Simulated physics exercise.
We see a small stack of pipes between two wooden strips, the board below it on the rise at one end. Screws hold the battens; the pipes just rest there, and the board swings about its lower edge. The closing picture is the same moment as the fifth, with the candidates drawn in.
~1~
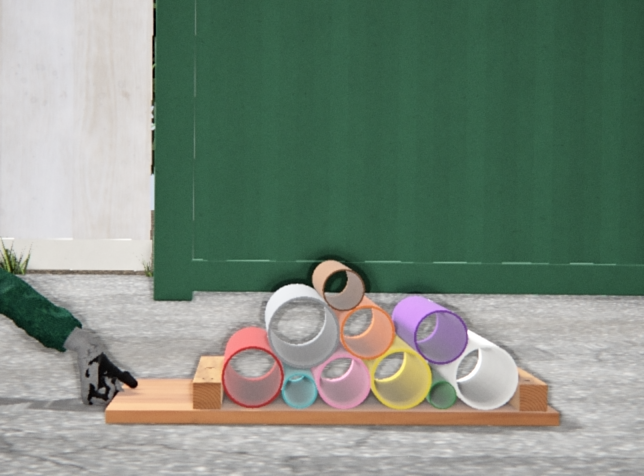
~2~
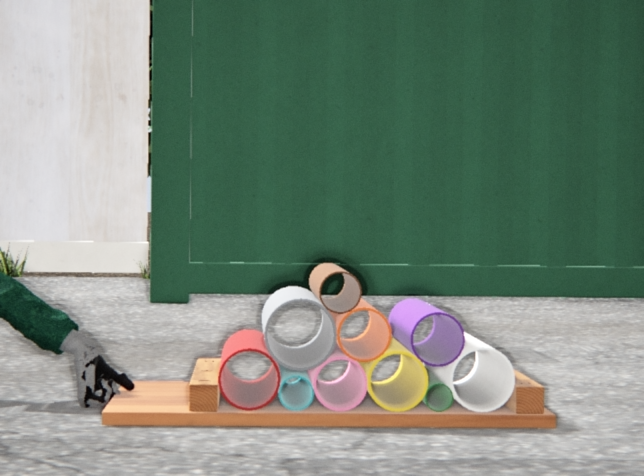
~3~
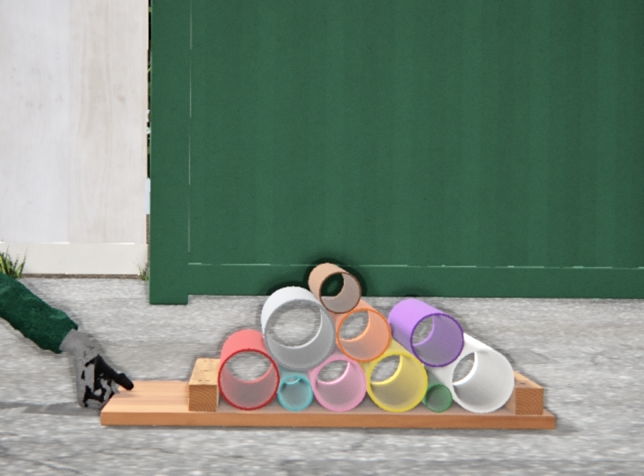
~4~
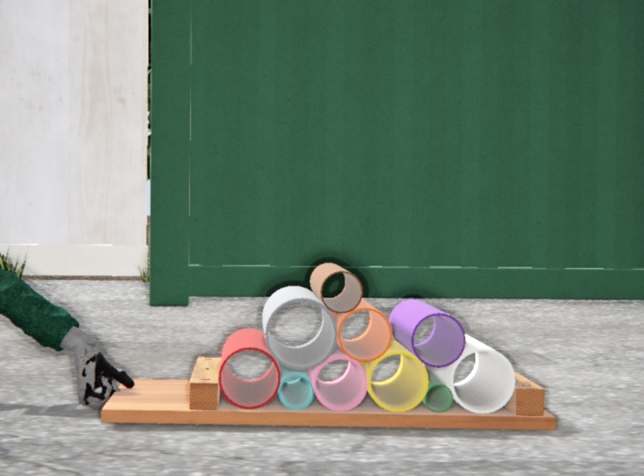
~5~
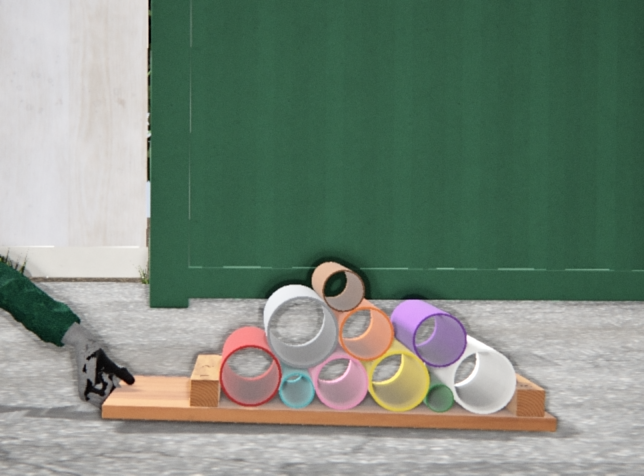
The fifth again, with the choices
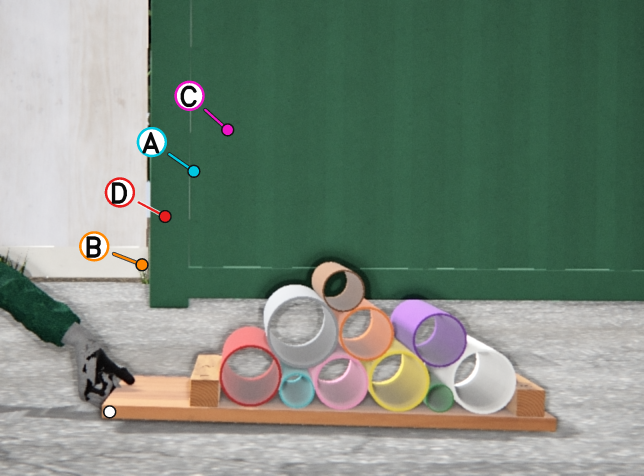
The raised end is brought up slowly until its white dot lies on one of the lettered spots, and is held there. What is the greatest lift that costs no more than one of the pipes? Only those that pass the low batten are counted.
The last mark within the limit is A.
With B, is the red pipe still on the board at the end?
Yes.
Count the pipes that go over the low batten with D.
The count is none.
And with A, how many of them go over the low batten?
It comes to one.
On the marked copy, A at (194, 171); B at (142, 265); C at (228, 130); D at (165, 216); the white dot at (110, 412).
Following A. Soon after the start, board at 19°.
Later, board at 34°.
In the end, board at 34°, one over the low batten (brown).
As for the rest, B none over the low batten; C four over the low batten (grey, orange, purple, brown); D none over the low batten.
